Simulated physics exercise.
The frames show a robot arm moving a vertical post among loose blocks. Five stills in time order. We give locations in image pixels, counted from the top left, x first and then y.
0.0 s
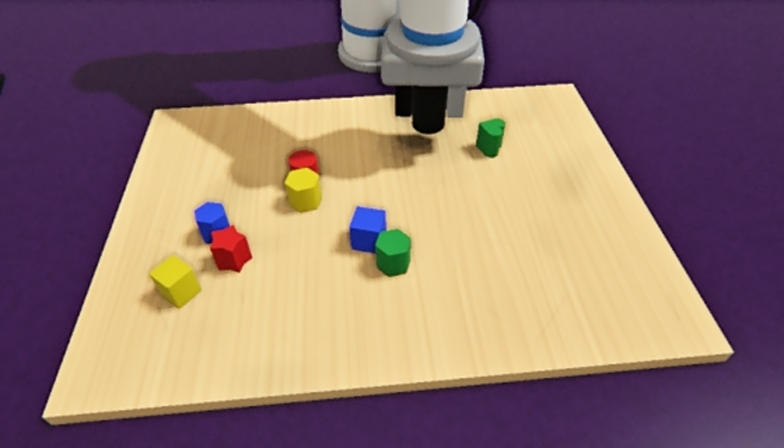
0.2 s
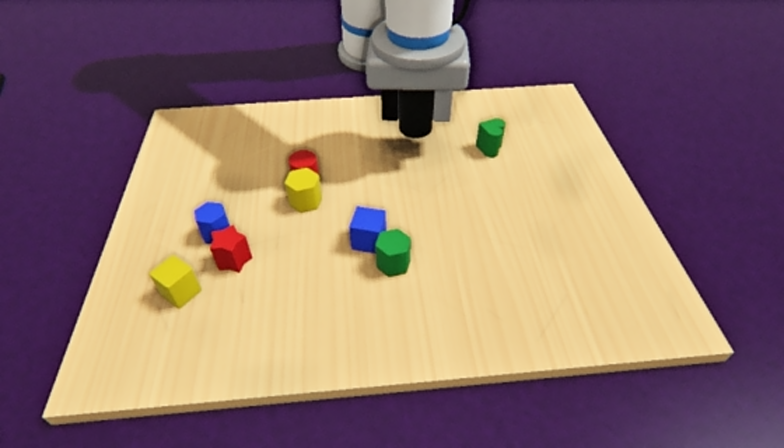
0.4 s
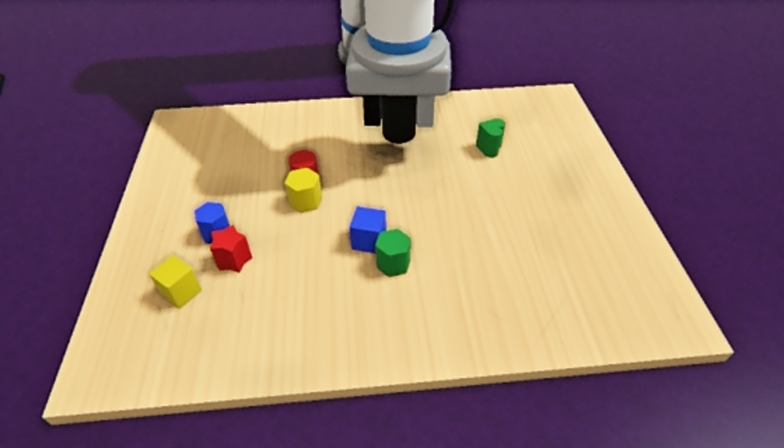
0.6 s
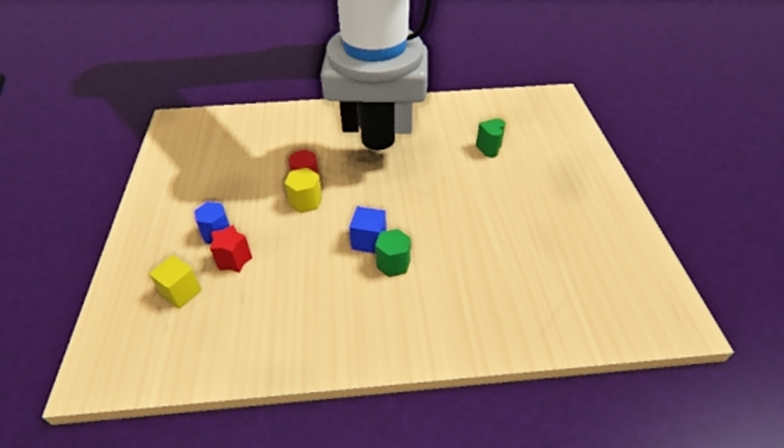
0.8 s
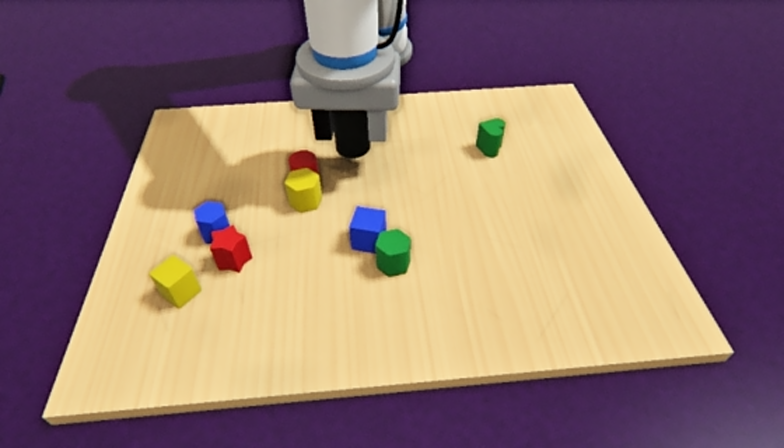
A robot arm with a white and grey body and a dark vertical post reaches over the far edge of a pale wooden board on a purple surface, seen from above at an angle. Red, yellow and blue blocks sit toward the left, blue and green ones near the middle, and another green one at upper right. The arm glides steadily left and slightly nearer, its post nearing the red disc and yellow six-sided block, while the blocks and camera stay still.
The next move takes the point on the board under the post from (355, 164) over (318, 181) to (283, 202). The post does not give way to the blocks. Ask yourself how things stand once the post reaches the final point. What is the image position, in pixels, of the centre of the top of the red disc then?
It should be at (246, 174) by then.
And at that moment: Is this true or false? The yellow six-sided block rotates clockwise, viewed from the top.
The statement is incorrect.
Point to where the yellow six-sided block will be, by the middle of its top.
Around pixel (281, 204).
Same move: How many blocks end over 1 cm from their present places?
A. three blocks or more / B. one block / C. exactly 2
Letter C.
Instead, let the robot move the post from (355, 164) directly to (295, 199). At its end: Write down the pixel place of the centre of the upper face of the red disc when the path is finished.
Its top centre is at about (262, 169).
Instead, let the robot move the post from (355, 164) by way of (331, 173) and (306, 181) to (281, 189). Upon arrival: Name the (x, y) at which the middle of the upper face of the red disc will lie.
The answer is (243, 175).
The first path, step by step. One third of the way, post at (327, 159); red disc at (295, 161).
Two thirds of the way, post at (302, 171); yellow six-sided block at (293, 188), turned 30° anticlockwise; red disc at (268, 168).
At the end, post at (279, 185); blue six-sided block unmoved; yellow six-sided block at (281, 204), turned 75° anticlockwise; red disc at (246, 174).
